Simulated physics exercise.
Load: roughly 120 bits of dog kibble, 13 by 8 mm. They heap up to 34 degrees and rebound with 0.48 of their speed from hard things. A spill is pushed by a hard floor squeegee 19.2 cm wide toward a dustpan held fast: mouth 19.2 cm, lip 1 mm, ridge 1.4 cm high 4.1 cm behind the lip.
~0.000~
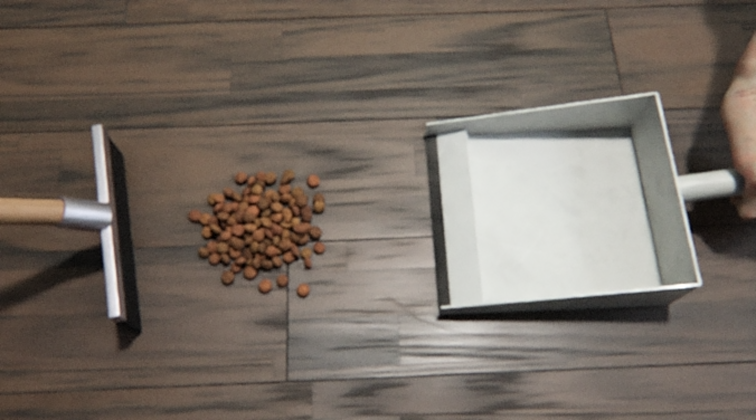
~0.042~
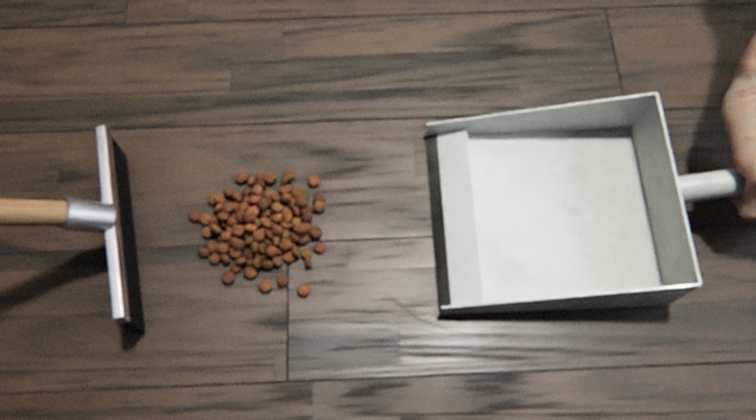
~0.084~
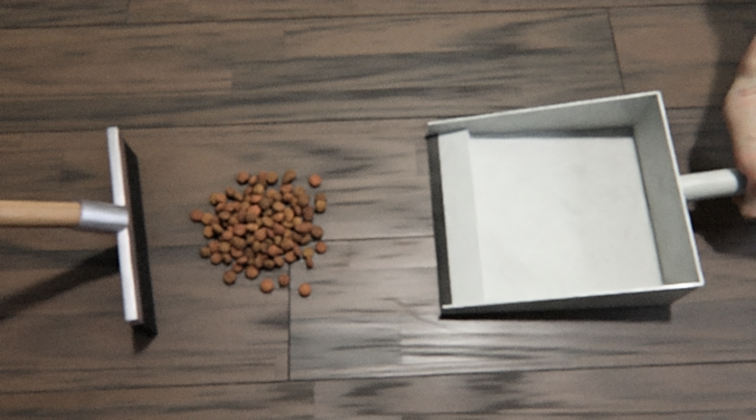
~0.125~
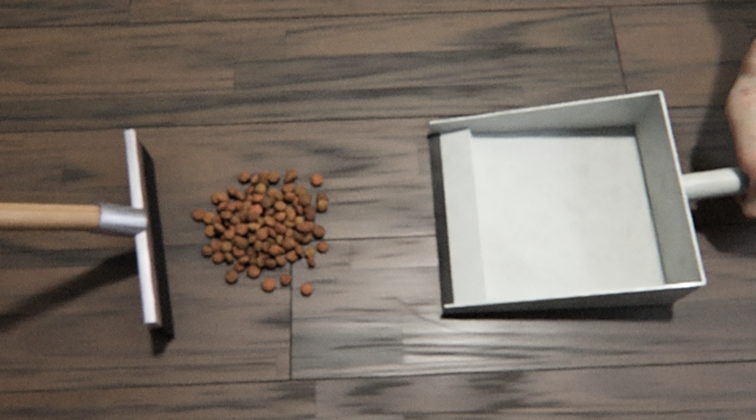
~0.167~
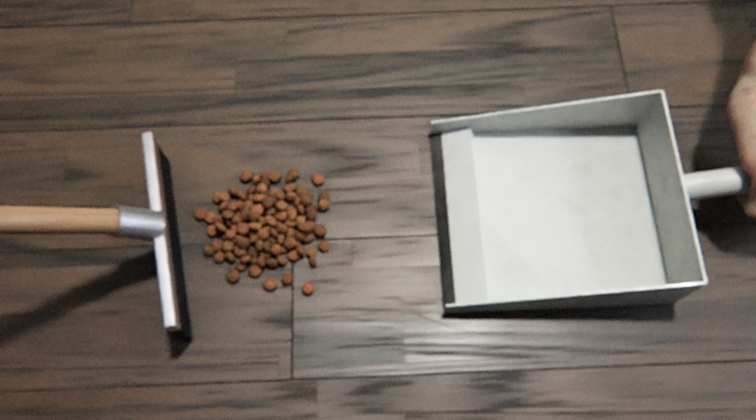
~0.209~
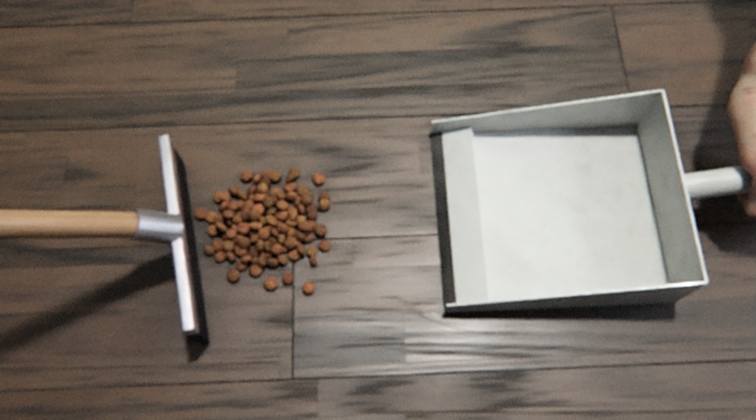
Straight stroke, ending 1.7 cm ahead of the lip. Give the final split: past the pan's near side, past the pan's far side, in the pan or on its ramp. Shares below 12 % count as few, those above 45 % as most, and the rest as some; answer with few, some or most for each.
Final split: Past the pan's near side: Few; past the pan's far side: Few; in the pan or on its ramp: Few.
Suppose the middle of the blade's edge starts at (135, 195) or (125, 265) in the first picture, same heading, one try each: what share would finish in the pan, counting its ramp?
I'd put it near 20 per cent for the first and near 0 per cent for the second.
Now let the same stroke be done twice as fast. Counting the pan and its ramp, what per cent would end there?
It would come to roughly 15 percent.
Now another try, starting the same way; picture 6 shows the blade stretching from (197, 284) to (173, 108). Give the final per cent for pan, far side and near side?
You'd see pan at 25, far at 25 and near at 0.
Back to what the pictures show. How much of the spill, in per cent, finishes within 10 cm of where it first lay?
I'd say about 25 per cent.
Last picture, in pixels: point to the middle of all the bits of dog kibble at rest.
Est. centre at rest: (411, 225) px.
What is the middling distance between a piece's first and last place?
That distance is close to 14 cm.
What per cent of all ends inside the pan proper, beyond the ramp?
About 0 per cent.
After 0.48 s, middle of the blade 14 cm from the lip; 0 % over the lip, far side 0 %, near side 0 %.
After 0.66 s, middle of the blade 7 cm from the lip; 0 % over the lip, far side 0 %, near side 5 %.
After 0.97 s, middle of the blade 3 cm from the lip; 5 % over the lip, far side 0 %, near side 5 %.
In the end, at 1.4 s, near side 5 %, far side 0 %, pan 5 %, in front of the lip or behind the blade 90 %.
